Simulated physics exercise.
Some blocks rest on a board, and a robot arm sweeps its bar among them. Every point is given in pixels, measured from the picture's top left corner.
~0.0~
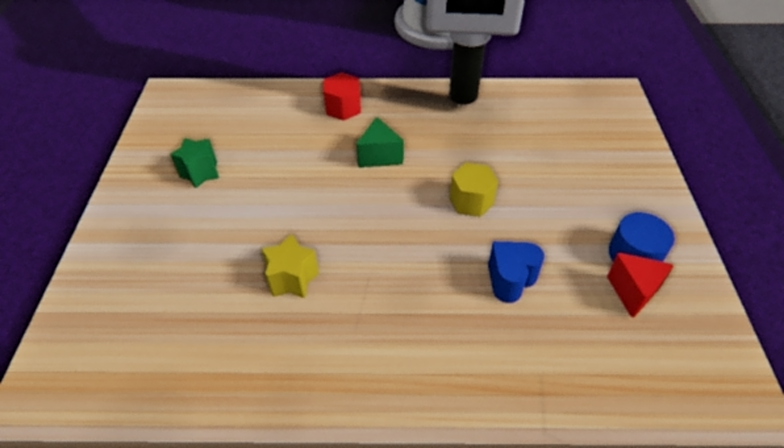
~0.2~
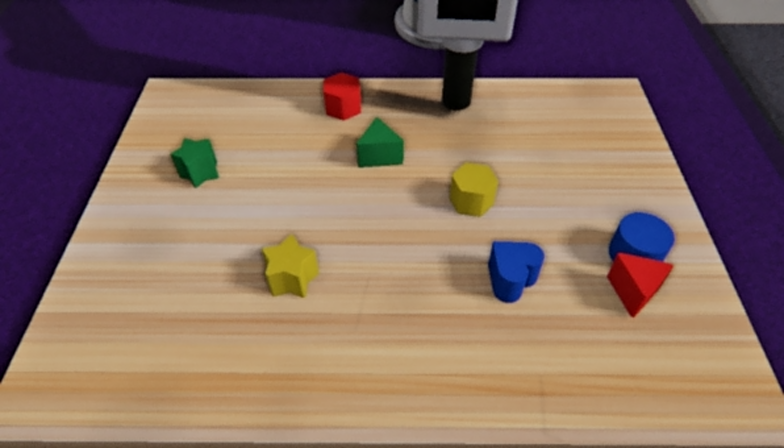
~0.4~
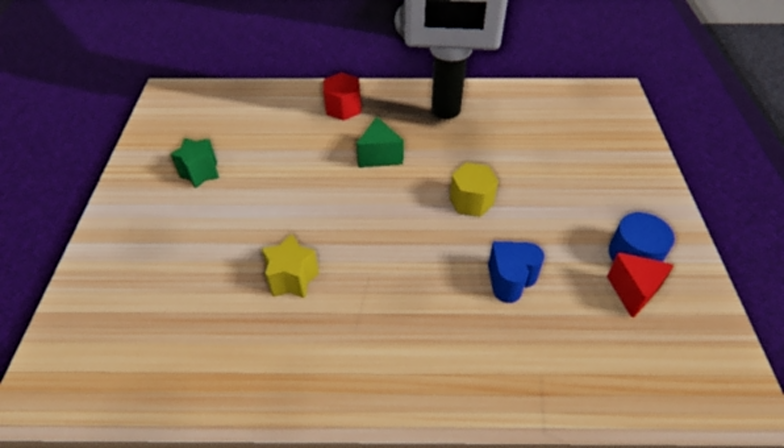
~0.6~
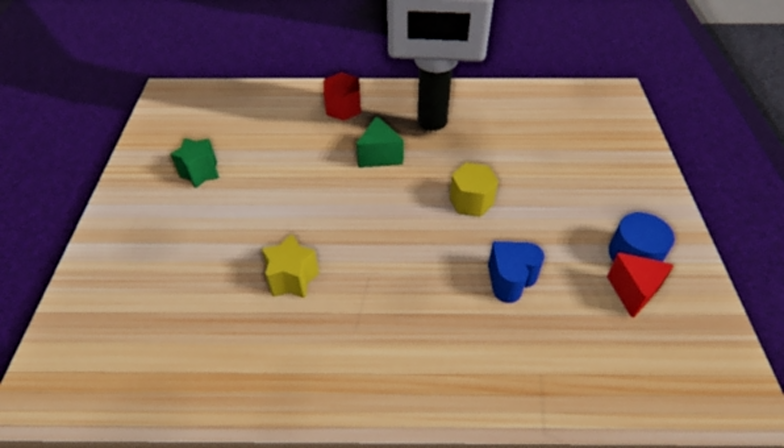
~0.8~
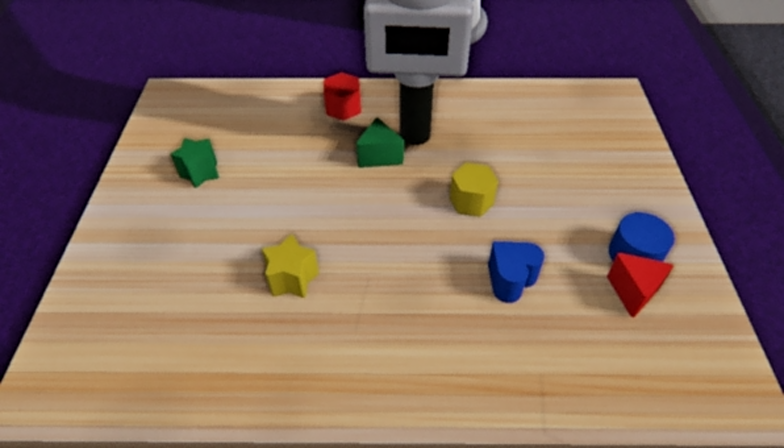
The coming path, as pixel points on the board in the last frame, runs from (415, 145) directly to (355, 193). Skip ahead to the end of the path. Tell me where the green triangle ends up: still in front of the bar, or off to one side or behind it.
Slipped clear.
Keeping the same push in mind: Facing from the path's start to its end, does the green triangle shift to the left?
No, that is not what happens.
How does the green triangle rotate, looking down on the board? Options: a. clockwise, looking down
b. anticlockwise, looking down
(a)
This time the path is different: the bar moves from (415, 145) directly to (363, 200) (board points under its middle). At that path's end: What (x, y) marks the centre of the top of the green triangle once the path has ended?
Its top centre lands on (356, 144).
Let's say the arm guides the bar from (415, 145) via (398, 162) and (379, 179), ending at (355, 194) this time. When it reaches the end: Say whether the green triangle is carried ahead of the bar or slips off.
When the path ends, it will lie beside or behind the bar.
On the path given first. One third of the way, bar at (396, 151); green triangle at (364, 138), turned 30° clockwise.
Two thirds of the way, bar at (375, 167); green triangle at (344, 145), turned 70° clockwise.
At the end, bar at (354, 184); green triangle at (342, 146), turned 75° clockwise.
